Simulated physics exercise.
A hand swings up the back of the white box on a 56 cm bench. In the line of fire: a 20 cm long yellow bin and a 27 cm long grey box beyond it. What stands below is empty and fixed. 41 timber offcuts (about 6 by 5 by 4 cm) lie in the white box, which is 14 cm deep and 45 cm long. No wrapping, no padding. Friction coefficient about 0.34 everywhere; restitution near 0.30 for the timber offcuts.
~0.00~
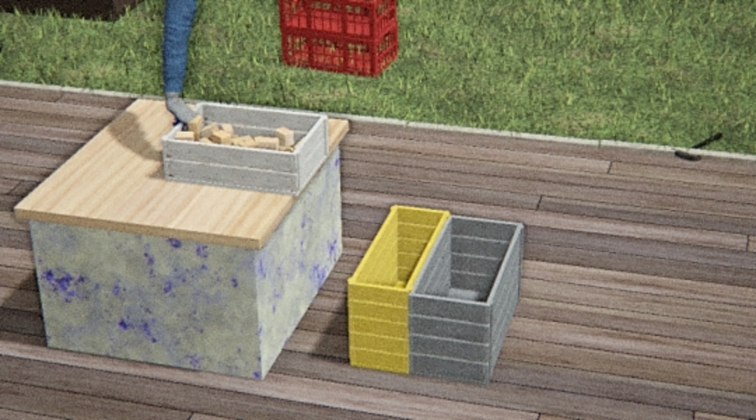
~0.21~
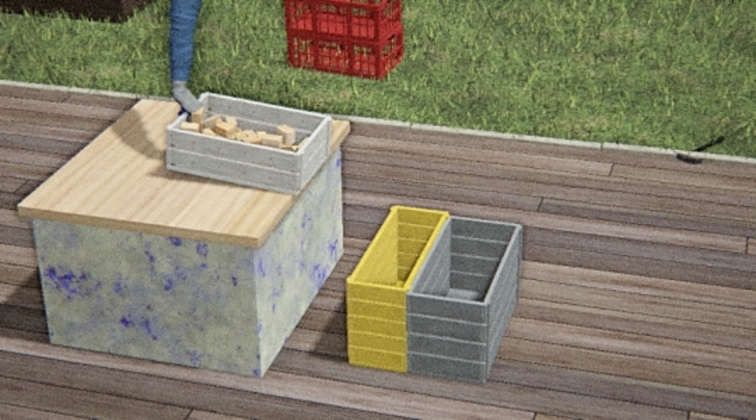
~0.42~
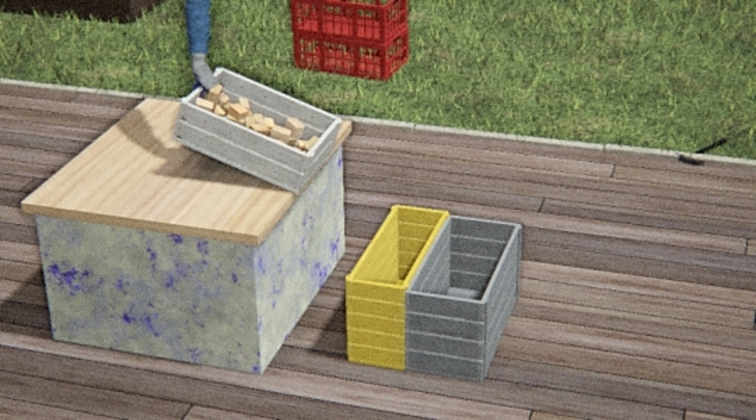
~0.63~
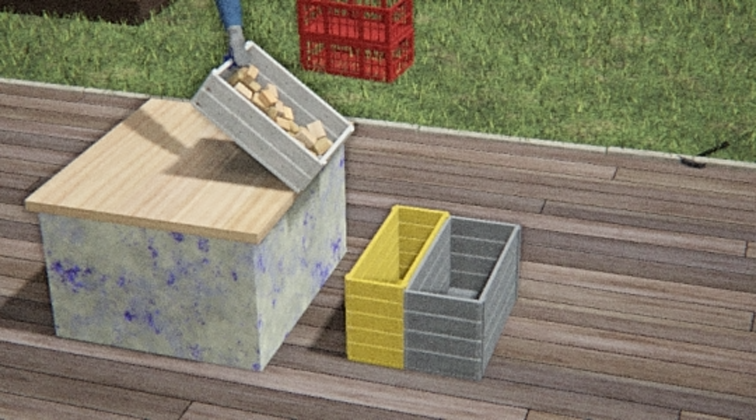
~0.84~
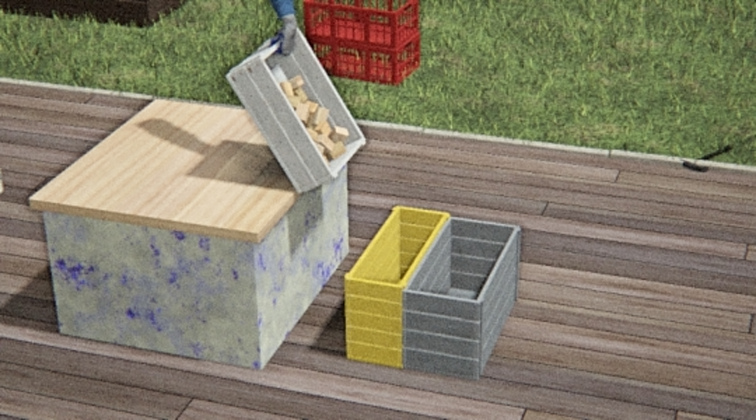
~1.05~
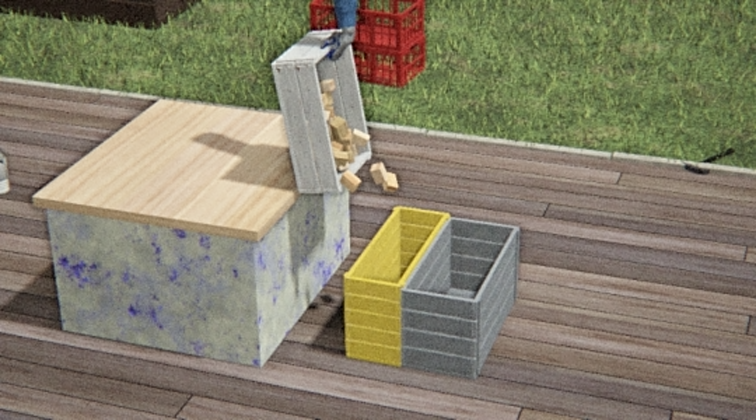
The clip opens with a white box of wooden offcuts on a bench, a gloved hand at its back, and a yellow bin and grey box standing to the right. The hand lifts the back, tilting the box steadily rightward until it is nearly upright and a few offcuts tumble out over its lower rim.
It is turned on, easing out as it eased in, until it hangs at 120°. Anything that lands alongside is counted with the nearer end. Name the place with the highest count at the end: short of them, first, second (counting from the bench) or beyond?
The first one, the yellow bin, gets the most.
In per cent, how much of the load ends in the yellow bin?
About 85 per cent.
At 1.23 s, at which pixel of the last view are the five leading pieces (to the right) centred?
Near (398, 253).
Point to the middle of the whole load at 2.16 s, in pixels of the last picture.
Near (399, 313).
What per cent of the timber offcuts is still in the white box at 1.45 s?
About 75 per cent.
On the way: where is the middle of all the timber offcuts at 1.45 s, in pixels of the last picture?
Near (353, 167).
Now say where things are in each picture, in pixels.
In the first picture (we follow the rim corner now nearest the camera; the camera moves round a little), white box at (292, 153); yellow bin at (405, 290); tilt 0°; nothing out yet.
In the second picture, white box at (296, 154); tilt 5°.
In the third picture, white box at (306, 155); tilt 18°.
In the fourth picture, white box at (319, 161); tilt 37°.
In the fifth picture, white box at (332, 173); tilt 58°.
In the sixth picture, white box at (339, 188); yellow bin at (397, 285); tilt 80°; 3 out, the lowest offcut at (390, 182).
After 1.23 s, tilt 97°; 34 still in the white box, 2 in the yellow bin and 5 in the air.
After 1.45 s, tilt 113°; 31 still in the white box, 8 in the yellow bin, 1 in the grey box and 1 in the air.
After 1.76 s, tilt 120°; 7 still in the white box, 21 in the yellow bin, 1 in the grey box and 12 in the air.
Outcome (at 2.16 s), 35 in the yellow bin, 1 in the grey box, 4 on the ground short of the yellow bin and 1 on the ground beyond the grey box.
